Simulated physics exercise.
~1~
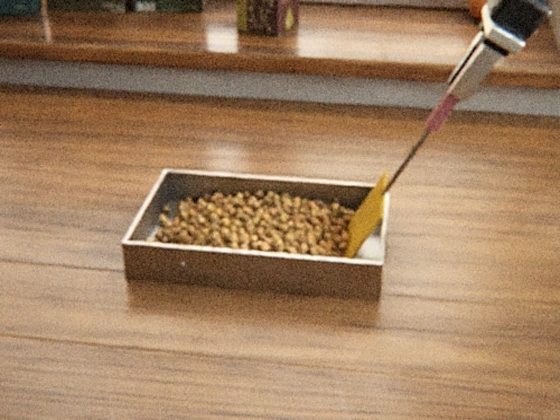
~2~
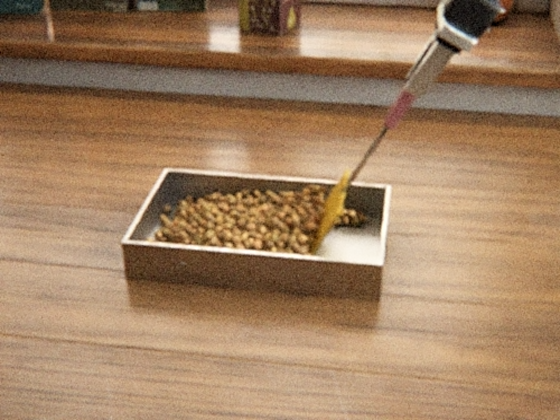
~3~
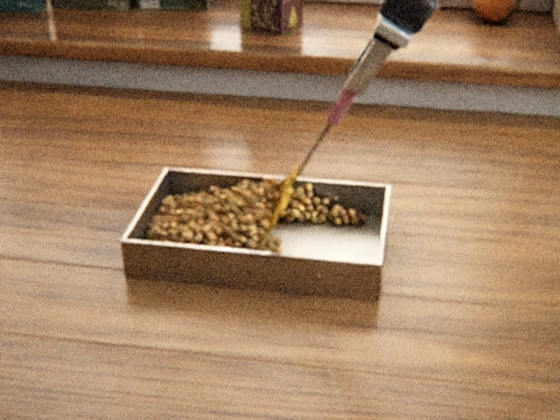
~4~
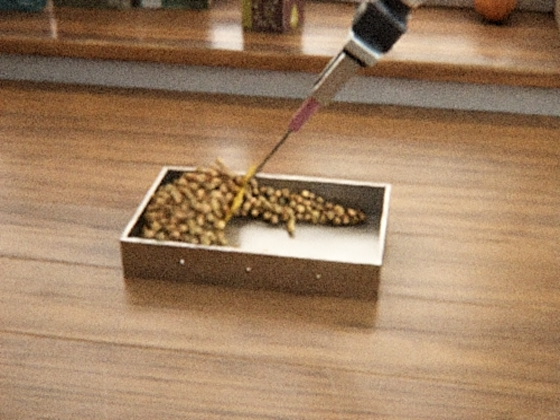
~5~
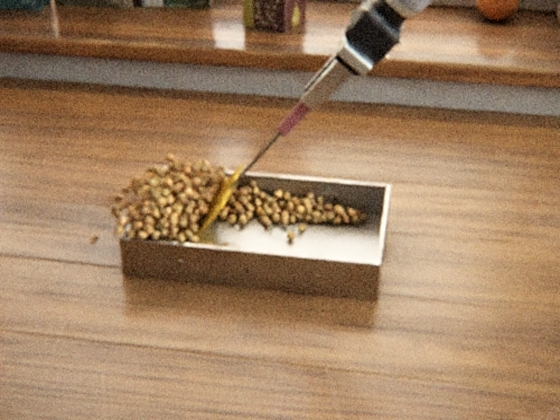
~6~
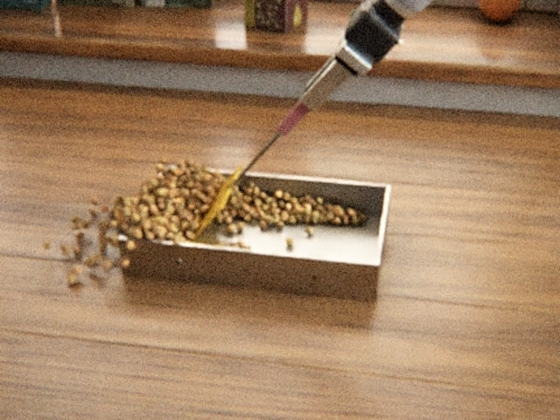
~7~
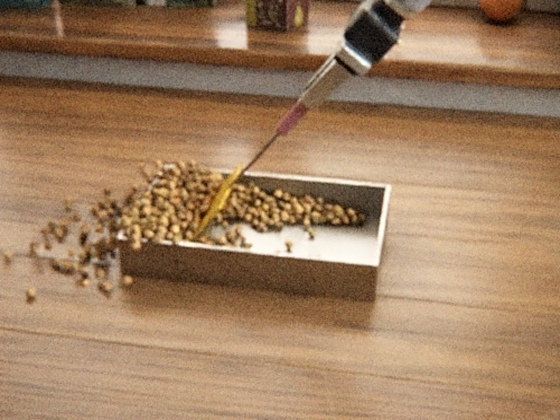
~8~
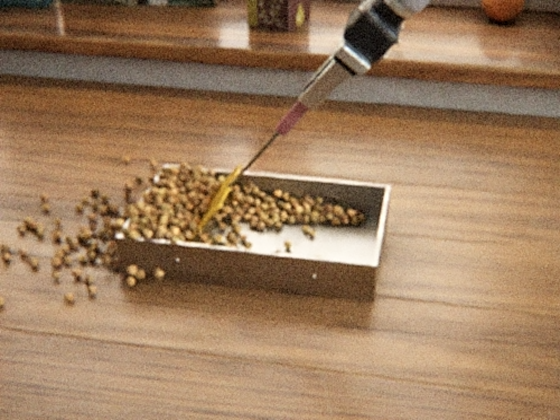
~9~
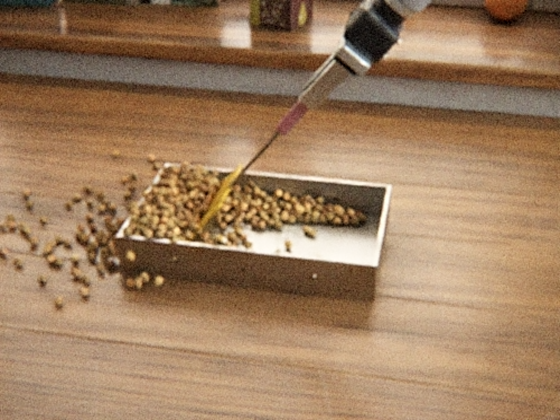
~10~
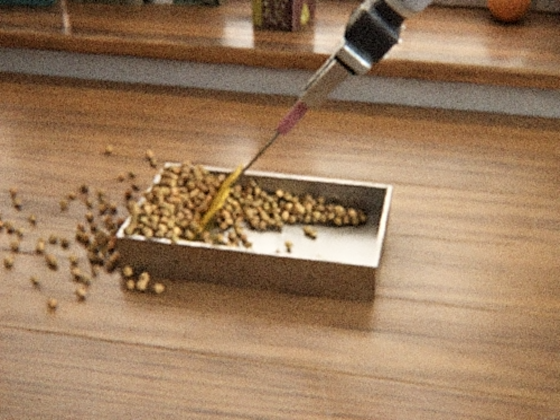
A robot arm enters from the upper right, holding a thin yellow paddle in a shallow rectangular trough of tan dried chickpeas on a wooden table, seen from slightly above, with a ledge behind. The paddle sweeps left through the chickpeas, baring the pale floor at the right and piling them against the left end. A strip of chickpeas stays along the back wall. As the paddle tilts slightly and stops, the heap spills over the left end and scatters across the table. Finally, the paddle rests in the trough, most chickpeas still inside and many strewn at left.
